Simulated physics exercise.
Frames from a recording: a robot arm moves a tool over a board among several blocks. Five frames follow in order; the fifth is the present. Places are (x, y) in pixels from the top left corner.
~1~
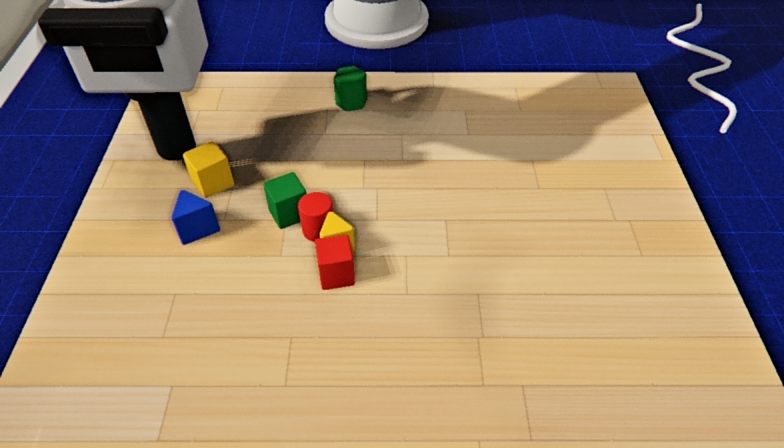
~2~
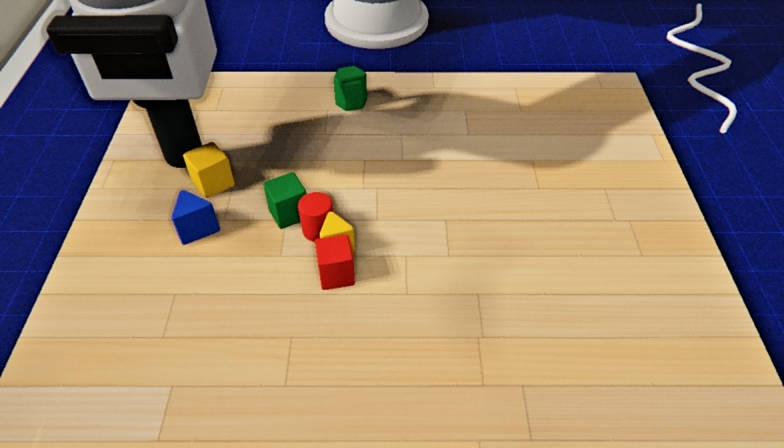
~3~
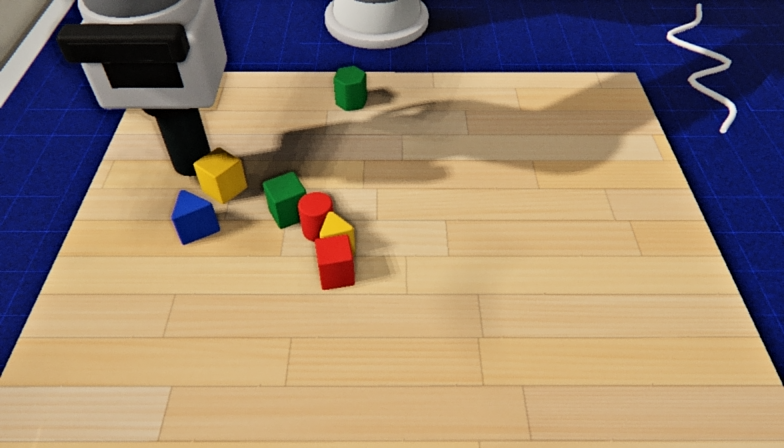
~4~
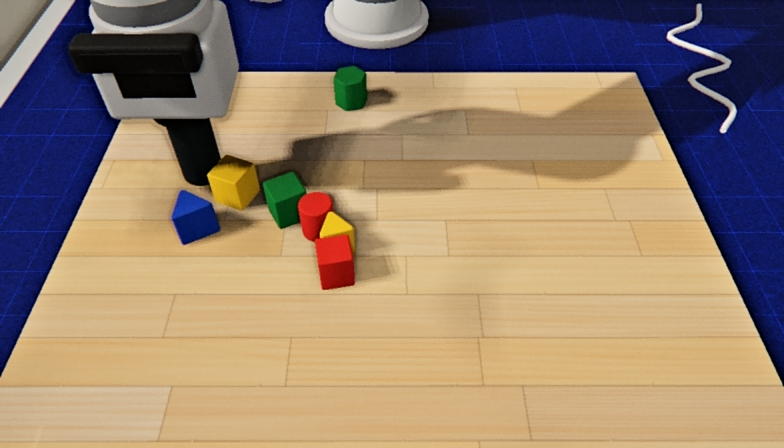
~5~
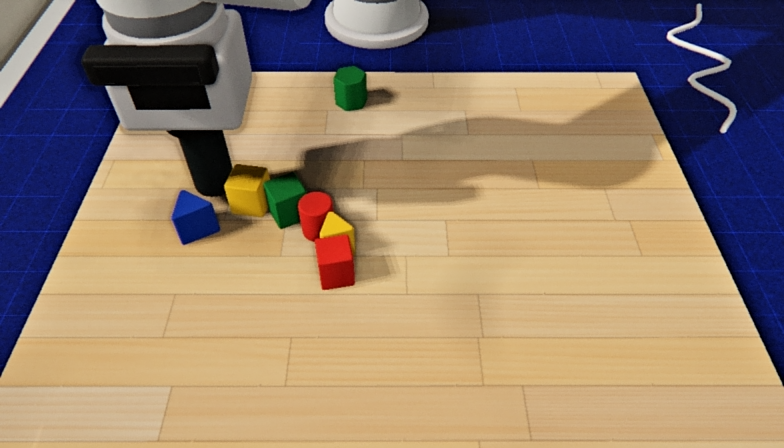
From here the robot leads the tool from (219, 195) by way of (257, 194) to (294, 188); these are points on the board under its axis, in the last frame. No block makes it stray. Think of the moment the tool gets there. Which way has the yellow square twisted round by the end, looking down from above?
Rotation: Clockwise.
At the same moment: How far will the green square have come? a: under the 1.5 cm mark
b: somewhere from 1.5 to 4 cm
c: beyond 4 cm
The answer is c.
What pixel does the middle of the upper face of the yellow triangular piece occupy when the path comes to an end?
At roughly (362, 230).
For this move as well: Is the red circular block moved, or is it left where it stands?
Displaced.
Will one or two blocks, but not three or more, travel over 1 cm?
It seems not.
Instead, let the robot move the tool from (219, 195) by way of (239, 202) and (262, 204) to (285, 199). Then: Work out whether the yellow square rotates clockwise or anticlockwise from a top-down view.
From above, it looks like the yellow square goes clockwise.
The first path, step by step. Halfway along, tool at (256, 184); yellow square at (281, 182), turned 30° clockwise; green square at (315, 191), turned 20° anticlockwise; red circular block at (344, 204); yellow triangular piece at (349, 227), turned 40° clockwise.
At the end, tool at (292, 178); yellow square at (316, 179), turned 40° clockwise; green square at (348, 192), turned 15° anticlockwise; red circular block at (372, 209); yellow triangular piece at (362, 230), turned 90° clockwise.
